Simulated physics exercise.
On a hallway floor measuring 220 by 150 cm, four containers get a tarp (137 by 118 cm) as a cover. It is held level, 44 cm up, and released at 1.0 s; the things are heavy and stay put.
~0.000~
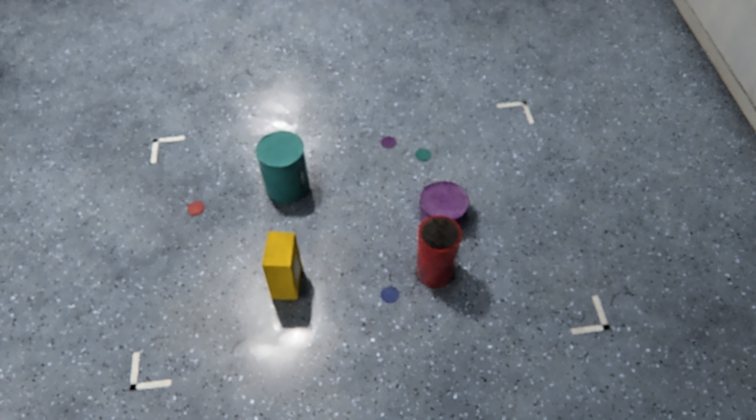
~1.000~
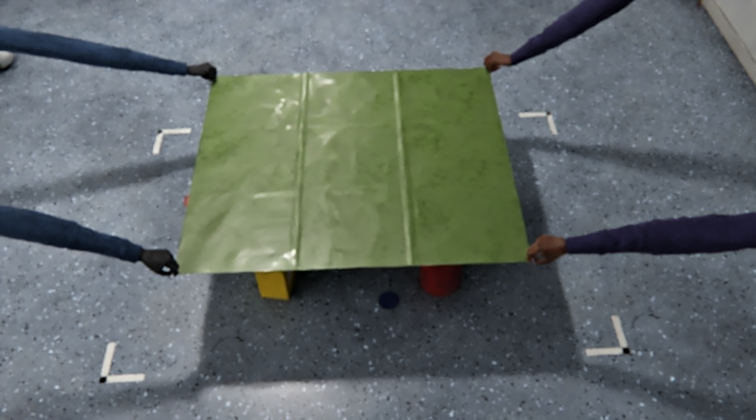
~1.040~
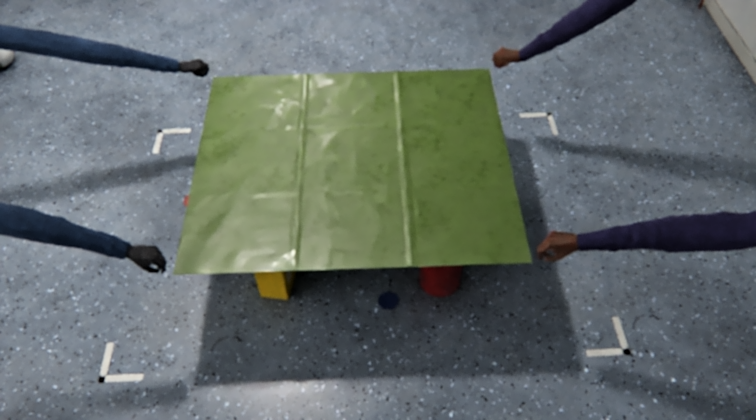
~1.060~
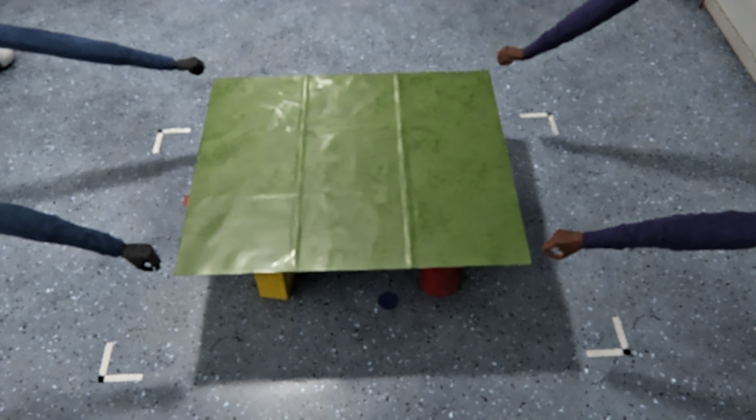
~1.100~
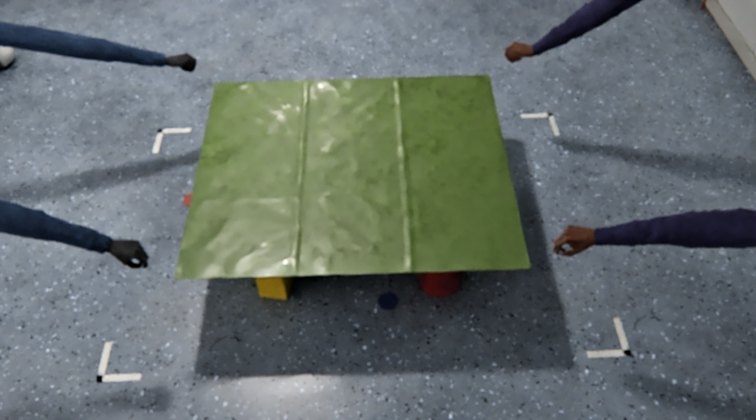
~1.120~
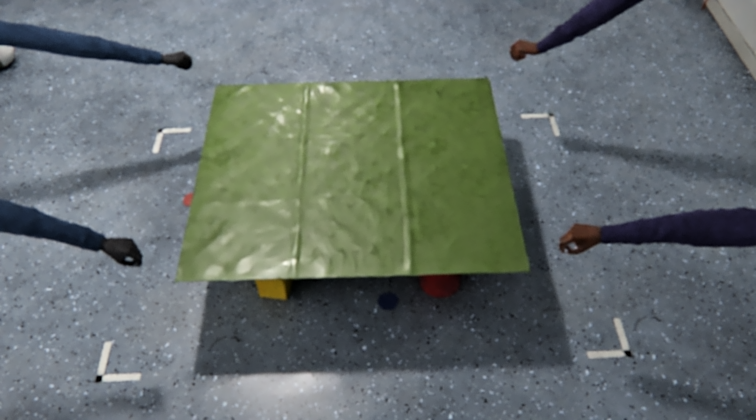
Hallway floor with containers standing on it, then hands holding a green tarp level above them, letting go, the sheet lowering slightly.
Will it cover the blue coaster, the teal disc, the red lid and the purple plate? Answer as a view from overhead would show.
The blue coaster vanishes under it, the teal disc vanishes under it, the red lid stays uncovered, the purple plate gets covered.
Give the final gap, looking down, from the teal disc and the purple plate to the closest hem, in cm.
Roughly 16 cm, 6 cm.
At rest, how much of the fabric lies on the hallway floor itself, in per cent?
Some 10 per cent.
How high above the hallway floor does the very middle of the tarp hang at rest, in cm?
About 12 cm.
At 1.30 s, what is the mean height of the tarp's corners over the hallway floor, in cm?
Some 14 cm up.
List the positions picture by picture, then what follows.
The first picture shows shows, blue coaster (390, 294); teal disc (423, 155); red lid (196, 208); purple plate (389, 142); purple bucket (444, 200), 13 cm tall; yellow carton (279, 248), 32 cm tall; teal bucket (280, 148), 32 cm tall; red pot (440, 233), 34 cm tall.
The second picture shows shows, tarp corners (174, 275) (213, 77) (489, 68) (532, 262); highest point 44 cm, lowest 44 cm.
The third picture shows shows, tarp corners (173, 275) (214, 77); highest point 43 cm, lowest 43 cm.
The fourth picture shows shows, tarp corners (173, 276) (214, 79); highest point 42 cm, lowest 42 cm.
The fifth picture shows shows, tarp corners (174, 280) (215, 83); highest point 40 cm, lowest 39 cm.
The sixth picture shows shows, tarp corners (175, 282) (216, 86) (489, 79) (530, 272); highest point 38 cm, lowest 37 cm.
At 1.3 s, 0 % of it is down, spanning 134 by 114 cm, above teal disc, blue coaster, purple plate.
At 1.5 s, 5 % of it is down, spanning 122 by 113 cm, above teal disc, blue coaster, purple plate.
At 1.6 s, 5 % of it is down, spanning 123 by 115 cm, above teal disc, blue coaster, purple plate.
At 1.8 s, 10 % of it is down, spanning 120 by 116 cm, above teal disc, blue coaster, purple plate.
At 3.3 s, 10 % of it is down, spanning 118 by 116 cm, above teal disc, blue coaster, purple plate.
